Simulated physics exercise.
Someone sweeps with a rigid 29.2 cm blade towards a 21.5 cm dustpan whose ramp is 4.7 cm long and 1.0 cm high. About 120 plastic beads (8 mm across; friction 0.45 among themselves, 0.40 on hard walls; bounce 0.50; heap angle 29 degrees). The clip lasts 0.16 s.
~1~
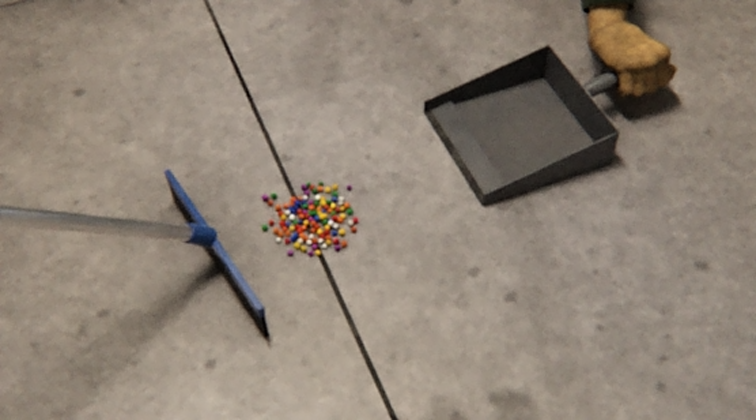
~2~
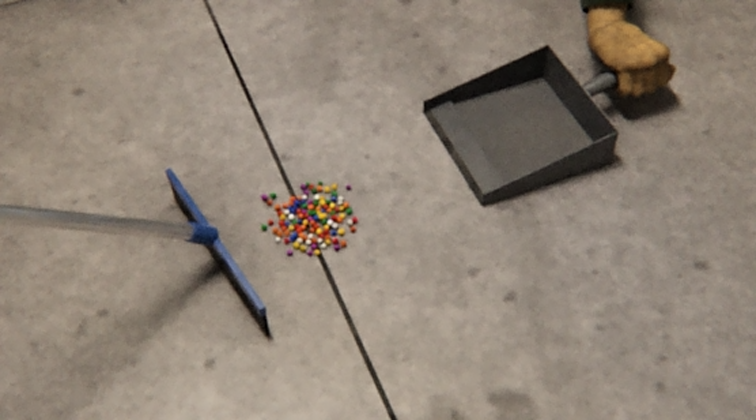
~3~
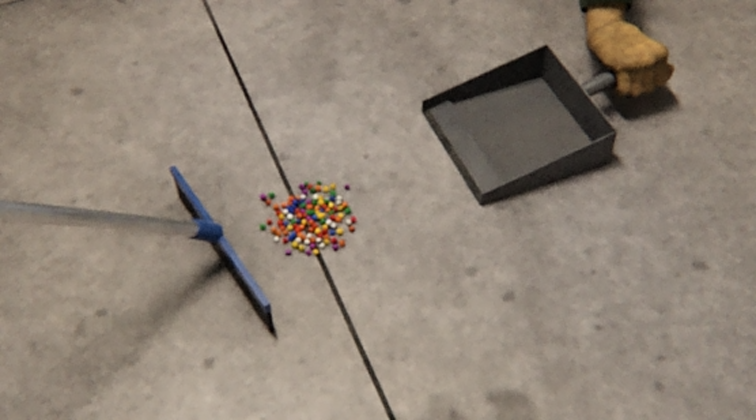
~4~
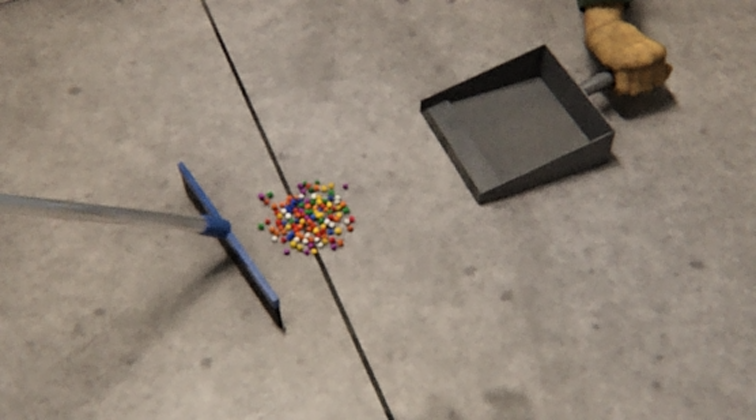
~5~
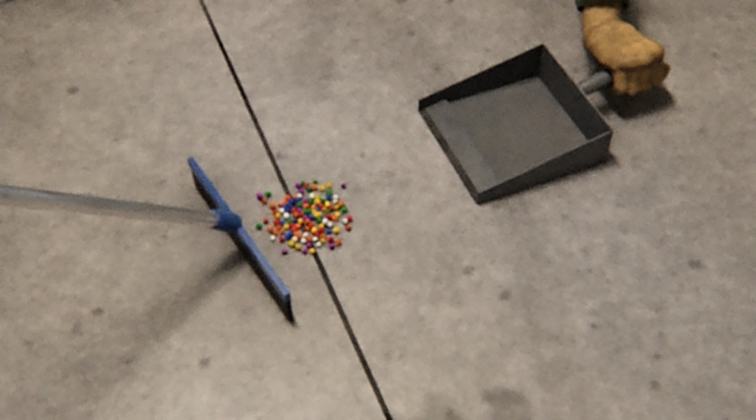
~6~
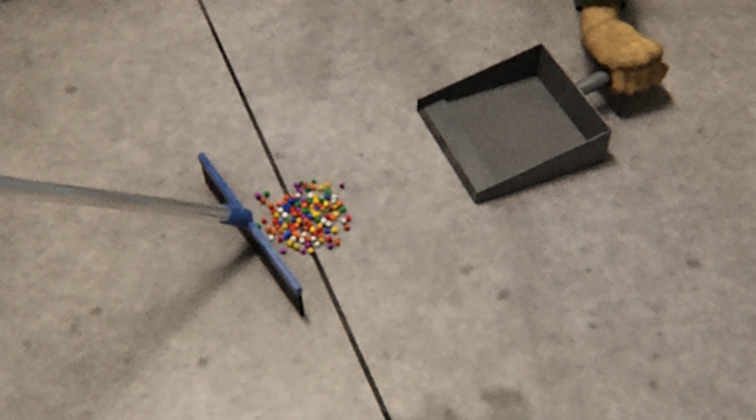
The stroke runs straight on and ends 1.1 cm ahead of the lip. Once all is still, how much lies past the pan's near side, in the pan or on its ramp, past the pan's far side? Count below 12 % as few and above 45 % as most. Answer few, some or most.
Past the pan's near side: Few; in the pan or on its ramp: Some; past the pan's far side: Few.
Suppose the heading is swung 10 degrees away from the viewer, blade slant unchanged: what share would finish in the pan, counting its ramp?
In that case some 20 per cent.
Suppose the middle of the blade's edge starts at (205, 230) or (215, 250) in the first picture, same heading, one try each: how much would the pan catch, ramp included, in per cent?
Some 30 and 20 per cent.
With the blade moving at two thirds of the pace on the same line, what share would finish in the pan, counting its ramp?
In that case some 5 per cent.
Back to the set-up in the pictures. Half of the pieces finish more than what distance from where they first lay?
Roughly 24 cm.
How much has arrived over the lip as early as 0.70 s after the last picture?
Some 25 per cent.
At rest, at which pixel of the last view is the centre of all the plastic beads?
Around (443, 155).
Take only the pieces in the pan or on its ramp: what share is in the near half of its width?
About 60 per cent.
Then, 0.25 s after the last picture, middle of the blade 18 cm from the lip; 0 % over the lip, far side 0 %, near side 5 %.
Then, 0.41 s after the last picture, middle of the blade 9 cm from the lip; 0 % over the lip, far side 0 %, near side 5 %.
Then, 0.70 s after the last picture, middle of the blade 4 cm from the lip; 25 % over the lip, far side 5 %, near side 5 %.
In the end, near side 5 %, pan 20 %, far side 10 %, in front of the lip or behind the blade 65 %.
